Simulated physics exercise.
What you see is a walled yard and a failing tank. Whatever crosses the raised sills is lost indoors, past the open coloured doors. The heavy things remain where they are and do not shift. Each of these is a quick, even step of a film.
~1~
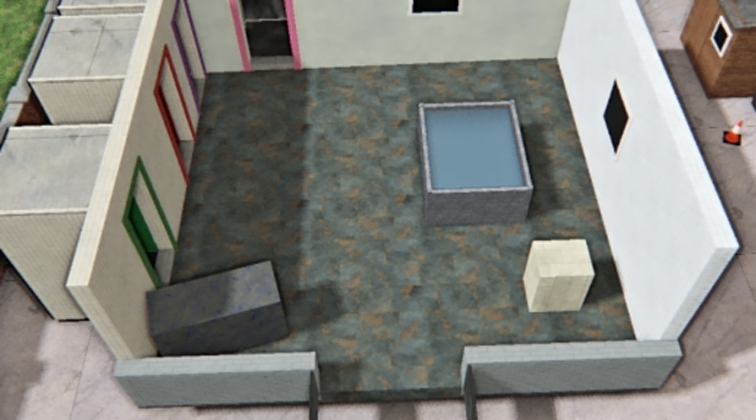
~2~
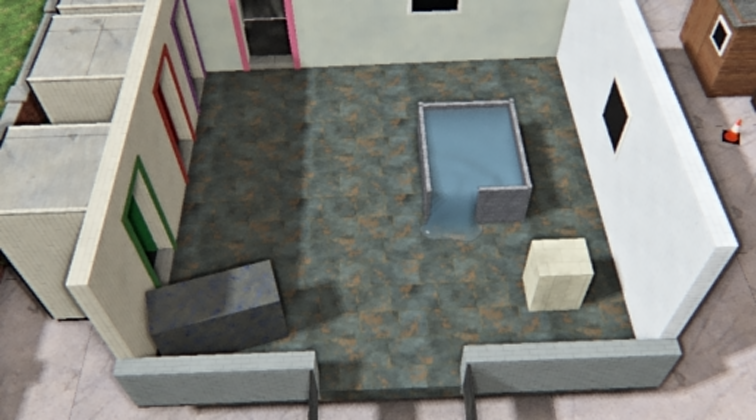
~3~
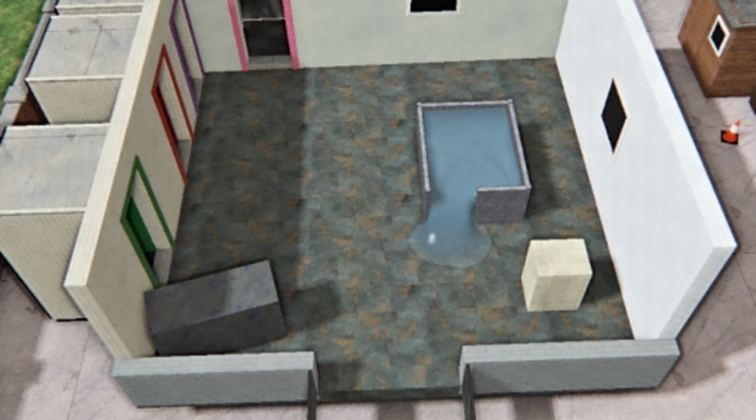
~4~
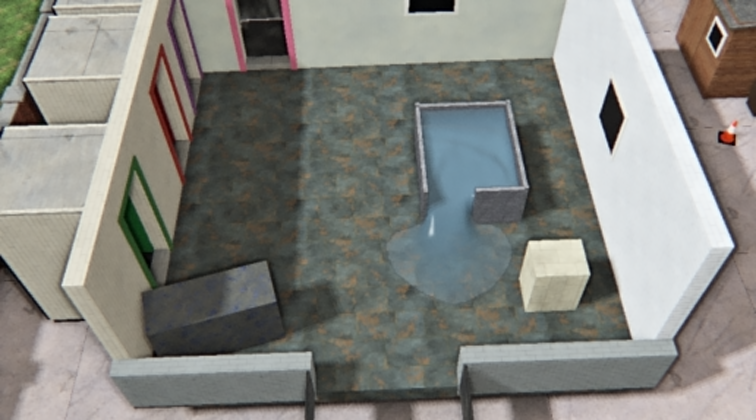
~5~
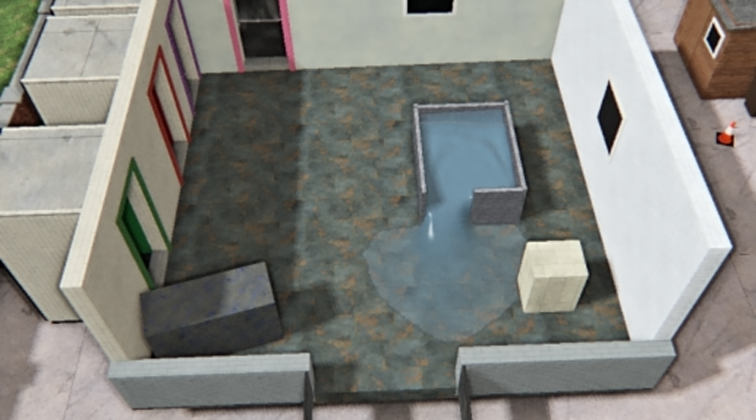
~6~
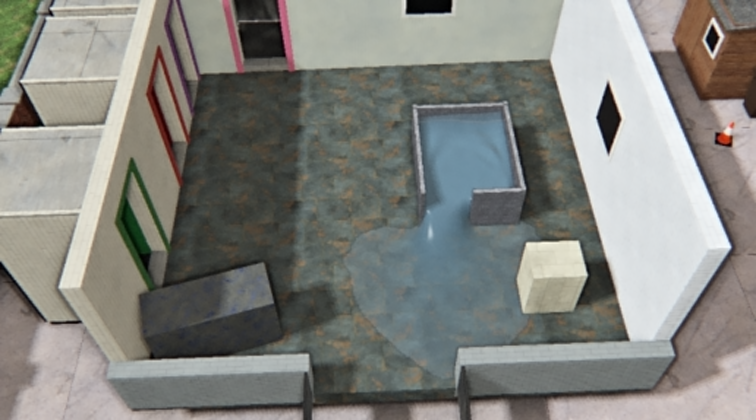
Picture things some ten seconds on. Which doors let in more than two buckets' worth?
Purple door - no; green door - no; red door - no; pink door - no.
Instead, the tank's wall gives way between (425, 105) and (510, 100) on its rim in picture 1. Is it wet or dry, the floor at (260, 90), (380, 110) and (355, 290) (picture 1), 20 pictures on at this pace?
So: Wetted, then wetted, then spared.
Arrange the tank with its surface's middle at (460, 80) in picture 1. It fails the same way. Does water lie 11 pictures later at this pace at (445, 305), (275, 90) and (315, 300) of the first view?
One after the other: Covered, no water, under water.
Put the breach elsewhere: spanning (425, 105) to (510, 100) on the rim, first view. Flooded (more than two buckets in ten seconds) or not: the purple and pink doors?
Lab note: Purple door above the mark, pink door below the mark.
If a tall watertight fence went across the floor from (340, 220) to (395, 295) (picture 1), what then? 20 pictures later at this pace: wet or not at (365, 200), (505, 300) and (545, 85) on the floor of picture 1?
Taking the points in the order given, they are inundated, inundated and high and dry.
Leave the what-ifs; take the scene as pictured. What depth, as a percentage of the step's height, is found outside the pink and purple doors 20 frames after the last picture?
Approx. 0 % then 0 %.
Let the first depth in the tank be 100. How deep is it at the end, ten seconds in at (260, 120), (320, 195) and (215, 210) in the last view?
I'd say close to 0, 0 and 2 percent.
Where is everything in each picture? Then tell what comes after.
In the first frame, still water in the water tank at (473, 148).
In the second frame, the front is at (422, 227), out from the gap at (452, 212).
In the third frame, water pours out at (451, 213) and has run to (470, 263).
In the fourth frame, the front is at (444, 297), out from the gap at (449, 214).
In the fifth frame, the front is at (447, 337), out from the gap at (447, 215).
In the sixth frame, the front is at a hidden place, out from the gap at (447, 215).
A moment on, water covers 20 % of the floor; the purple door not reached, the green door not reached, the red door not reached, the pink door not reached.
Next, water covers 25 % of the floor; the purple door not reached, the green door not reached, the red door not reached, the pink door not reached.
Then, water covers 30 % of the floor; the purple door not reached, the green door wet at the sill, nothing in, the red door not reached, the pink door not reached.
Later, water covers 50 % of the floor; the purple door not reached, the green door wet at the sill, nothing in, the red door wet at the sill, nothing in, the pink door not reached.
In the end, water covers 65 % of the floor; the purple door wet at the sill, nothing in, the green door wet at the sill, nothing in, the red door wet at the sill, nothing in, the pink door not reached.
